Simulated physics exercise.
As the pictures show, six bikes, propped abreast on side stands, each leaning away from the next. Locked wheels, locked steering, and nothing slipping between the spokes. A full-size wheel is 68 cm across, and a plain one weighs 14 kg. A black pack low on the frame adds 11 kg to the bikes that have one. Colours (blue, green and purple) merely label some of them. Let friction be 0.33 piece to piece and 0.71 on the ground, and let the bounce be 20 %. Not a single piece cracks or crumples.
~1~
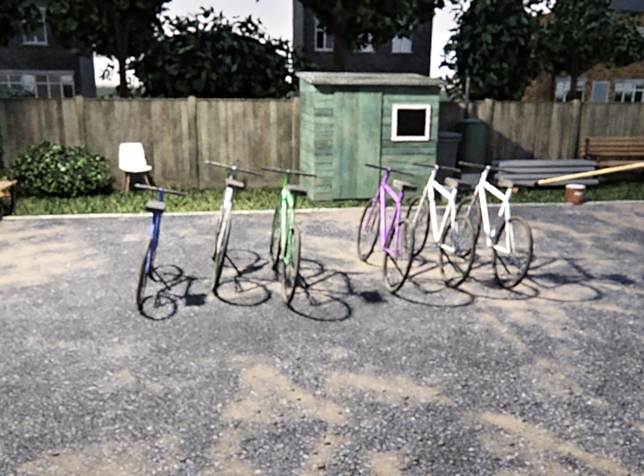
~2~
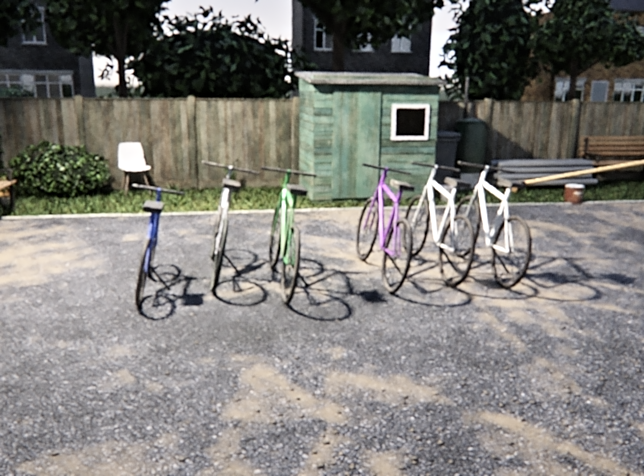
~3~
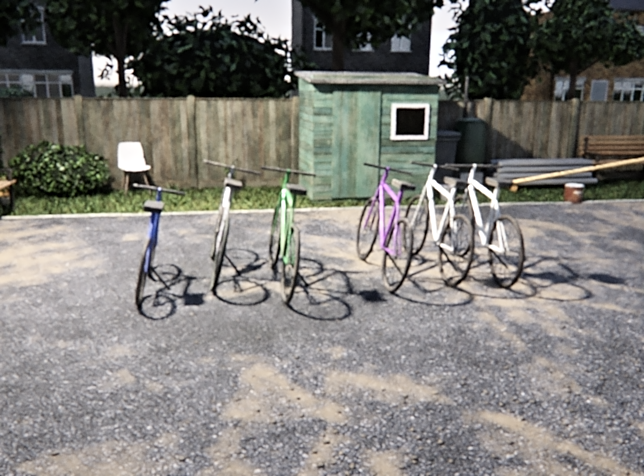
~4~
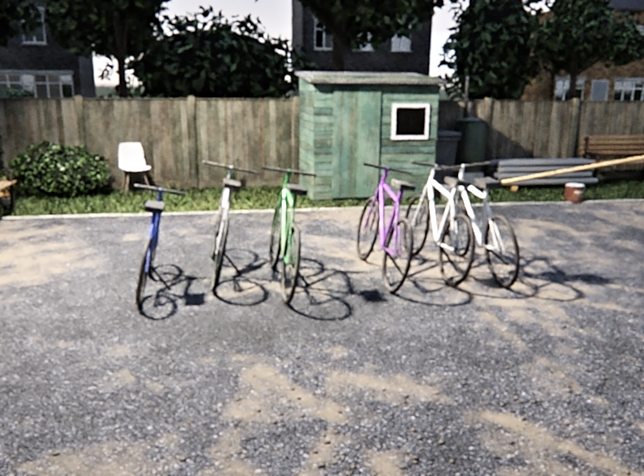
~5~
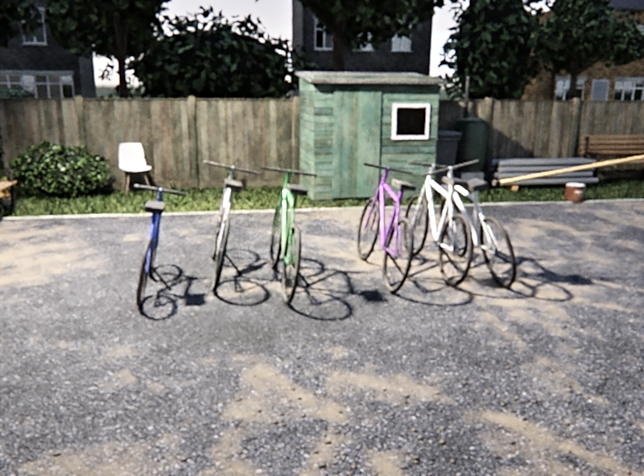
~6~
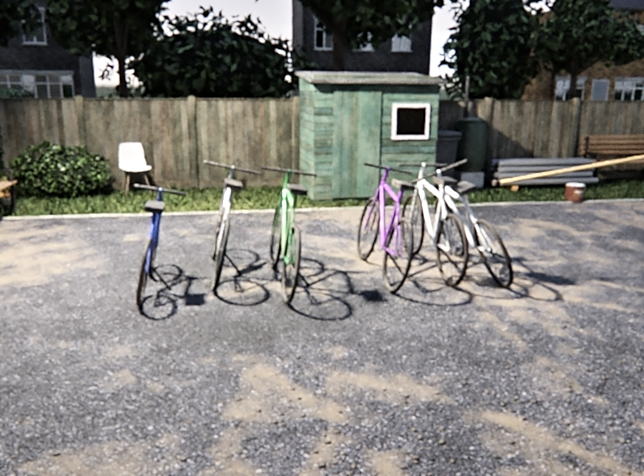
Wooden pole sliding in from the right and nudging the end white bicycle leftward into a slight lean beside five other bikes.
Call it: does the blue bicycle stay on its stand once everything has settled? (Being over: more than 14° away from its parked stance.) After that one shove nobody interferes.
Once settled, the blue bicycle is not down.
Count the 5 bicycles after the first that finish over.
Exactly 3 of them.
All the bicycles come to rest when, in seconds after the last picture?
Settling time: Near 2.0 s.
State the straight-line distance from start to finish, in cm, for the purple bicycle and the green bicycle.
Net shift, middle to middle: Purple 70 cm, green 30 cm.
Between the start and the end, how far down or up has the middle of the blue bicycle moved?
I'd say it sits close to 0 centimetres lower by the end.
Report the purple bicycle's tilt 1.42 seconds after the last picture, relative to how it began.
About 80 degrees.
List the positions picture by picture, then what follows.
In the first picture (we follow the side turned to the camera), pole end (537, 184) 13 cm from the first bicycle; blue bicycle (144, 261); purple bicycle (415, 243); green bicycle (300, 252); no other piece has moved.
In the second picture, pole end (524, 184) pushing; blue bicycle (142, 261).
In the third picture, pole end pushing; blue bicycle (143, 261); no other piece has moved.
In the fourth picture, pole end pushing; blue bicycle (143, 261); no other piece has moved.
In the fifth picture, pole end (499, 184) stopped; blue bicycle (144, 261); no other piece has moved.
In the sixth picture, pole end (499, 184) stopped; blue bicycle (143, 261); purple bicycle (415, 243); green bicycle (300, 251); steepest lean 8°, the bicycle at (468, 237); one has shifted.
Then, 0.78 s on from the sixth picture, 1 of the 5 other bicycles over; blue bicycle unmoved; purple bicycle tipped 13°.
Then, 1.42 s on from the sixth picture, 2 of the 5 other bicycles over; blue bicycle unmoved; purple bicycle lying flat.
Finally, 3 of the 5 other bicycles over; blue bicycle unmoved; purple bicycle lying flat; green bicycle tipped 23°. Two left standing. Seen by the last camera, middles, blue bicycle near (152, 239), purple bicycle near (332, 263).
